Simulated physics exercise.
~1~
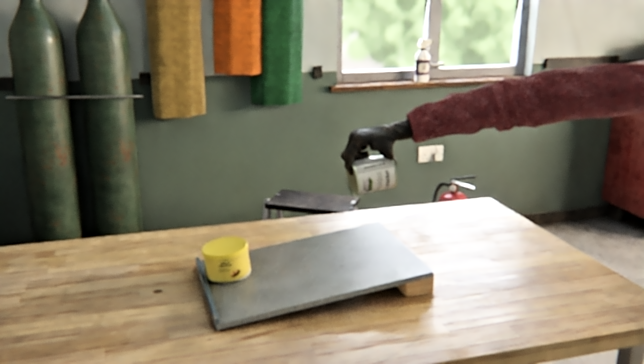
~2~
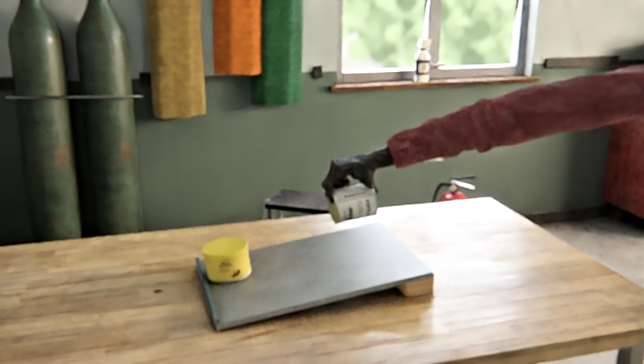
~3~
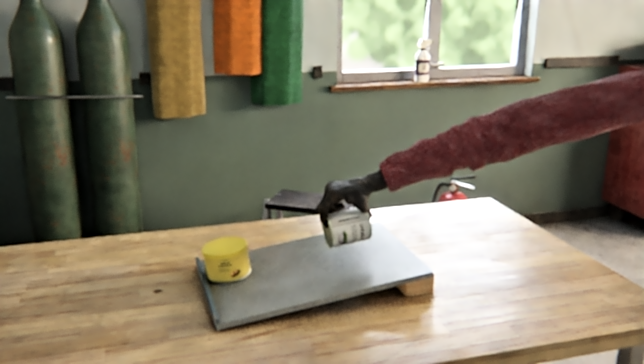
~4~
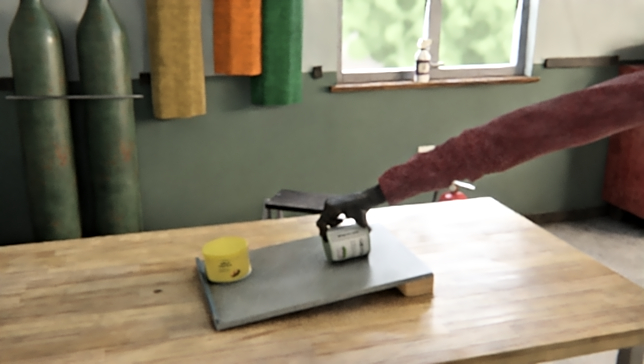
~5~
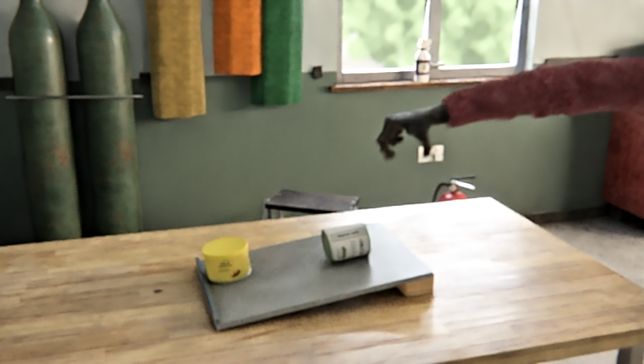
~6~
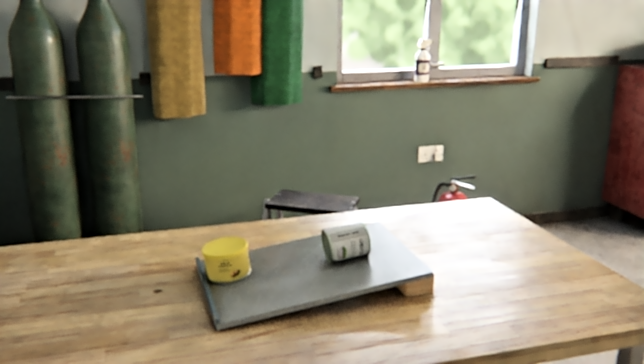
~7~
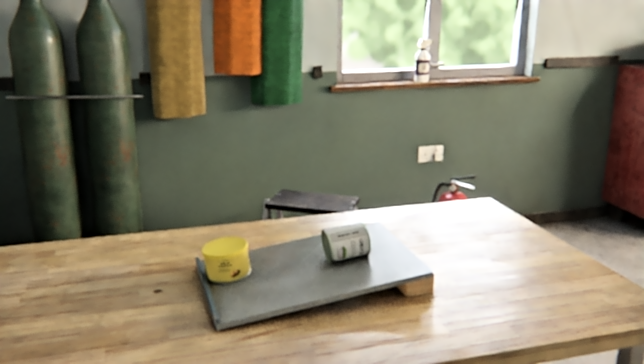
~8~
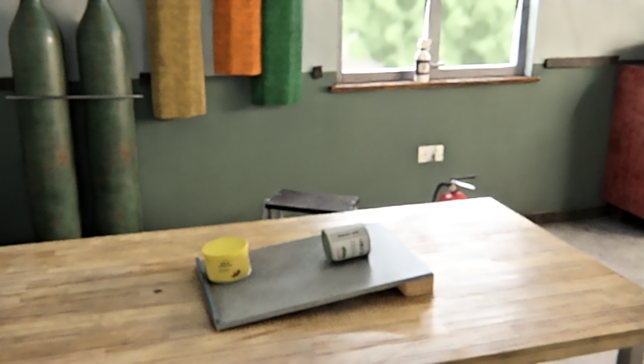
An arm in a dark red sleeve and black glove reaches in from the right, holding a white tin over a wooden table in a workshop, seen from a still camera slightly above. A grey board slopes on the table, raised at its right side by a wooden block, with a yellow tub near its left end. The hand moves the tin left and down and sets it on its side on the board. It lets go, draws back and leaves the view. The tin stays where it was placed, and the tub also remains still.
